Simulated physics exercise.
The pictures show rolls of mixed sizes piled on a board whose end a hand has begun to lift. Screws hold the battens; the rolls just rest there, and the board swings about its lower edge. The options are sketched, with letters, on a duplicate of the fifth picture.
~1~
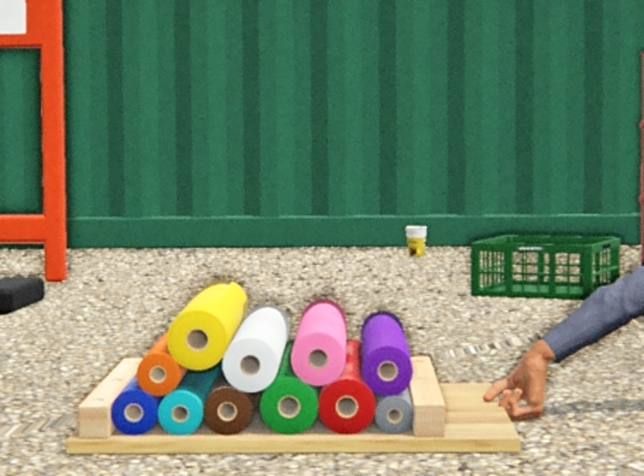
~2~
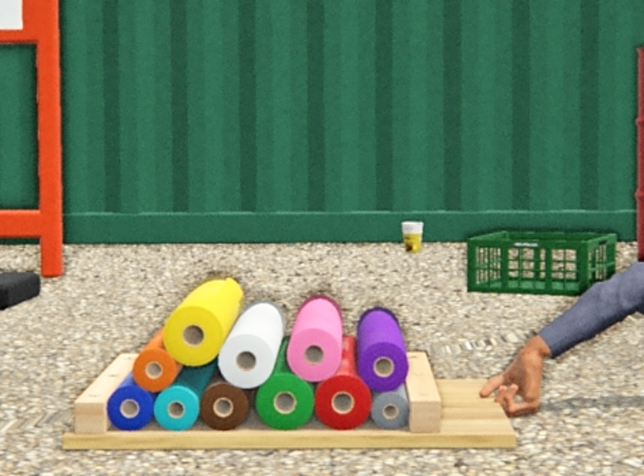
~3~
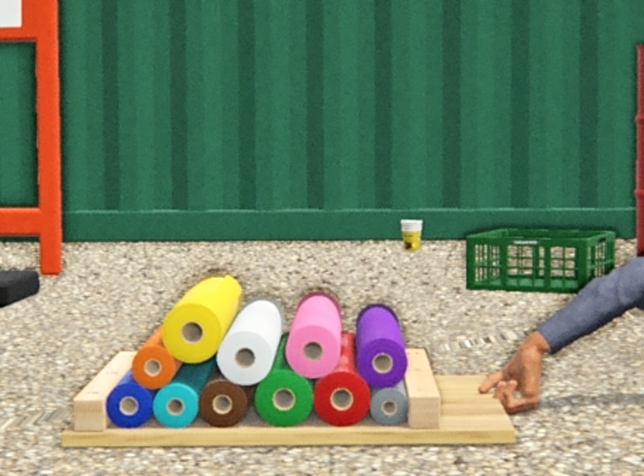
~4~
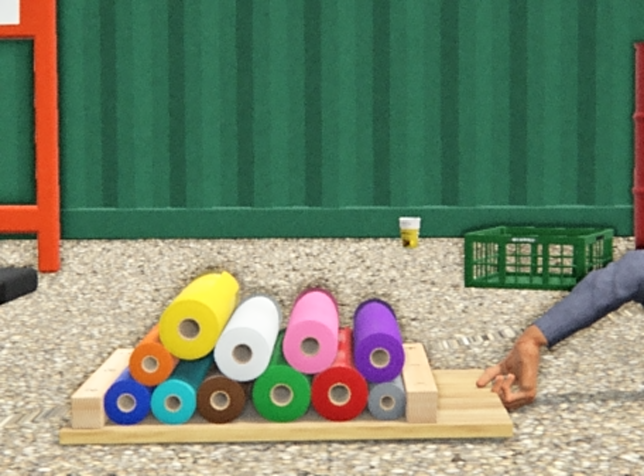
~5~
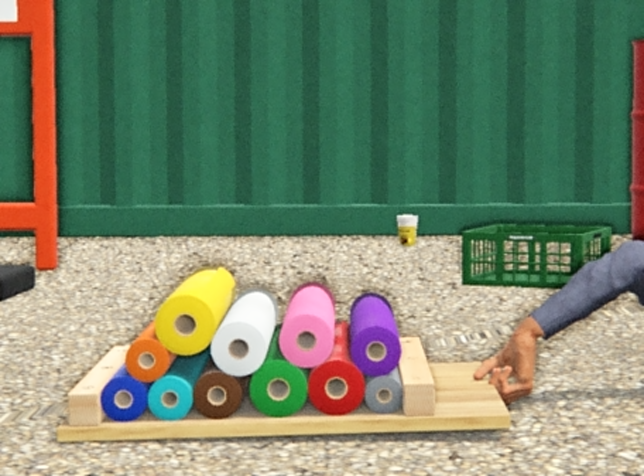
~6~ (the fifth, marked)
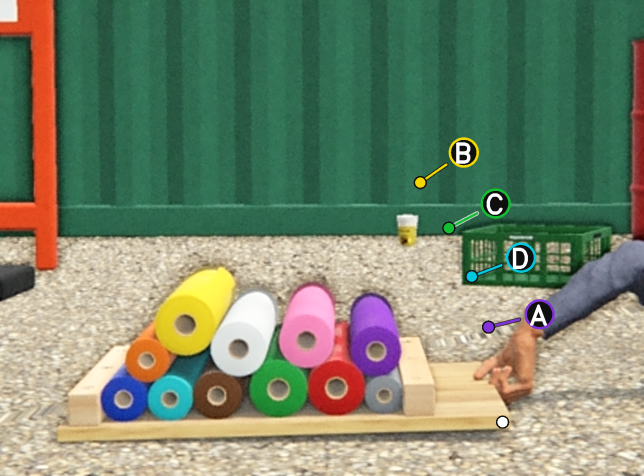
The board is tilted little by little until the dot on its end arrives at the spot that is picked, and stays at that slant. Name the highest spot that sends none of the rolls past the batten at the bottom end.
The answer is mark A.
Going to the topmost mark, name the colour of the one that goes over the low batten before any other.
First is the orange one.
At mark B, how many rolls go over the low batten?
The count is four.
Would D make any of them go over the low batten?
Yes.
On the marked copy, A at (489, 327); B at (420, 183); C at (449, 228); D at (472, 277); the white dot at (503, 422).
Following A. Soon after the start, board at 12°.
Later, board at 14°.
In the end, board at 14°, none over the low batten.
As for the rest, B four over the low batten (orange, pink, white, yellow); C three over the low batten (orange, white, yellow); D three over the low batten (orange, white, yellow).
